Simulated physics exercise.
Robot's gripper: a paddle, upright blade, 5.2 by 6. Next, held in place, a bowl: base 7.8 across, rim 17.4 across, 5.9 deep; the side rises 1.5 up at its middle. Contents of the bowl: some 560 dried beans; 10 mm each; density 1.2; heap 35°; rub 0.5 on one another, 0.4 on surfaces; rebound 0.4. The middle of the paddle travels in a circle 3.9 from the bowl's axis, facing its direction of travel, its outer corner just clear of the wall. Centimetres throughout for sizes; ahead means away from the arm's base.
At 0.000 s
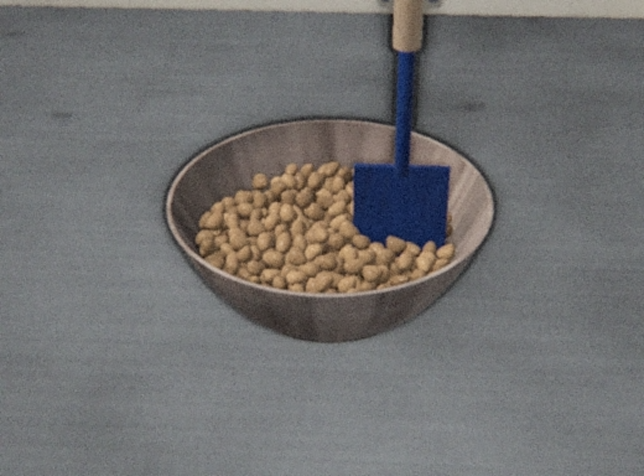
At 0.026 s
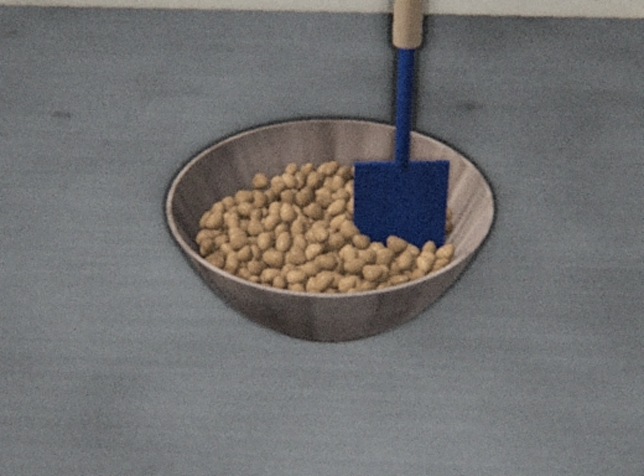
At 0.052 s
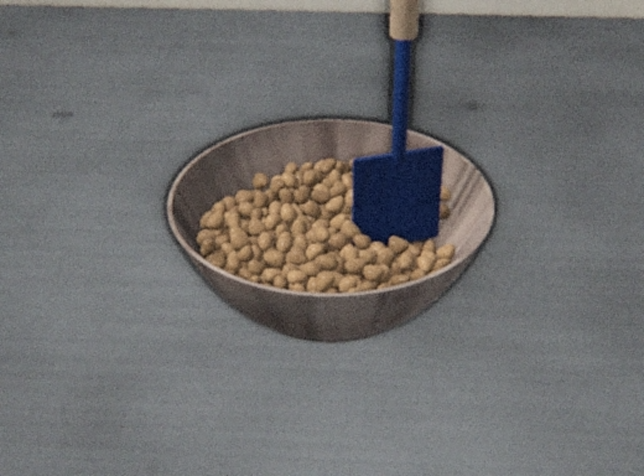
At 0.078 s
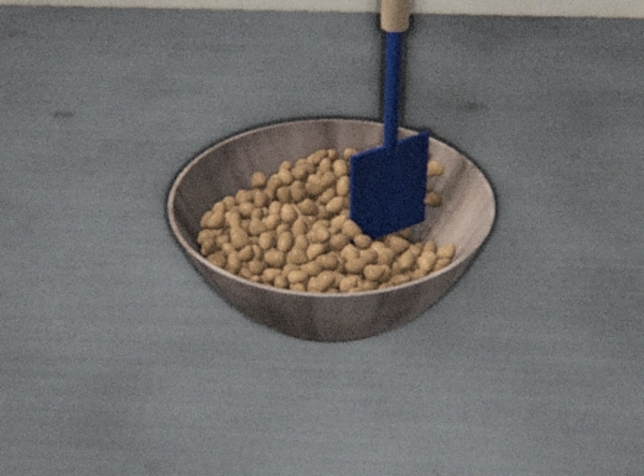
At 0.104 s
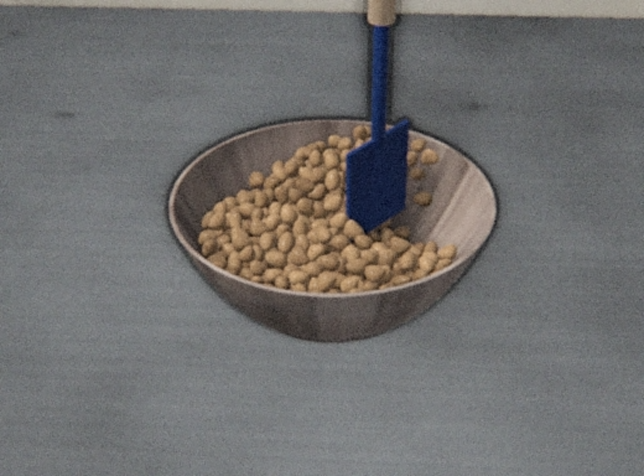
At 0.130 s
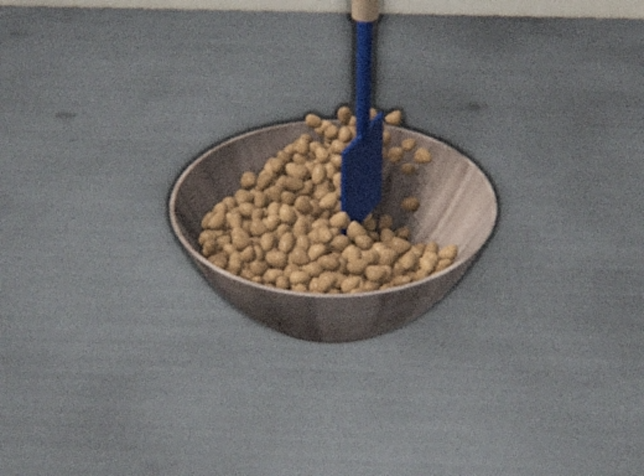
A plain grey surface with a pale strip along its far edge is seen from above at an angle, the view staying fixed. A brownish-grey bowl with streaked sides sits in the middle, partly filled with tan beans, and a dark blue paddle on a light wooden handle stands upright in its right side. The paddle sweeps leftward and toward the back, turning edge-on, while beans heap up at the far rim.
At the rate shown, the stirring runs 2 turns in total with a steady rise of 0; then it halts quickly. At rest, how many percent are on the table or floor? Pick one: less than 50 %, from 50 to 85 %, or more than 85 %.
Less than 50 %.
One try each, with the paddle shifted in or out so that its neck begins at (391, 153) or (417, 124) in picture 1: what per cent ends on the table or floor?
35 and 35 per cent.
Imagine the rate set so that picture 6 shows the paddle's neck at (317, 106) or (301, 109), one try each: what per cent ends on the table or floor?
About 60 and 65 per cent.
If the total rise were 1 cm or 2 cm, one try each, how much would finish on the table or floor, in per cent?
35 and 25 %.
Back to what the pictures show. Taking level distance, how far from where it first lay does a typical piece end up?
Something near 11 cm, measured level.
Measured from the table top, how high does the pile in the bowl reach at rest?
About 6.5 centimetres.
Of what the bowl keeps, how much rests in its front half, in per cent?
Roughly 35 per cent.
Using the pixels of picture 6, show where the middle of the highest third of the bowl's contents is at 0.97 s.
Near pixel (281, 272).
After 0.55 s, 323° round, highest piece 9 above the table; 451 in the bowl, 85 on the table or floor, 27 in flight or on the tool.
After 0.97 s, 220° round, highest piece 8 above the table; 351 in the bowl, 201 on the table or floor, 11 in flight or on the tool.
After 1.38 s, 0° round, highest piece 7 above the table; 329 in the bowl, 234 on the table or floor.
After 2.08 s, 0° round, highest piece 6 above the table; 329 in the bowl, 234 on the table or floor.
In the end, 329 in the bowl, 234 on the table or floor. That is 42 % on the table or floor.
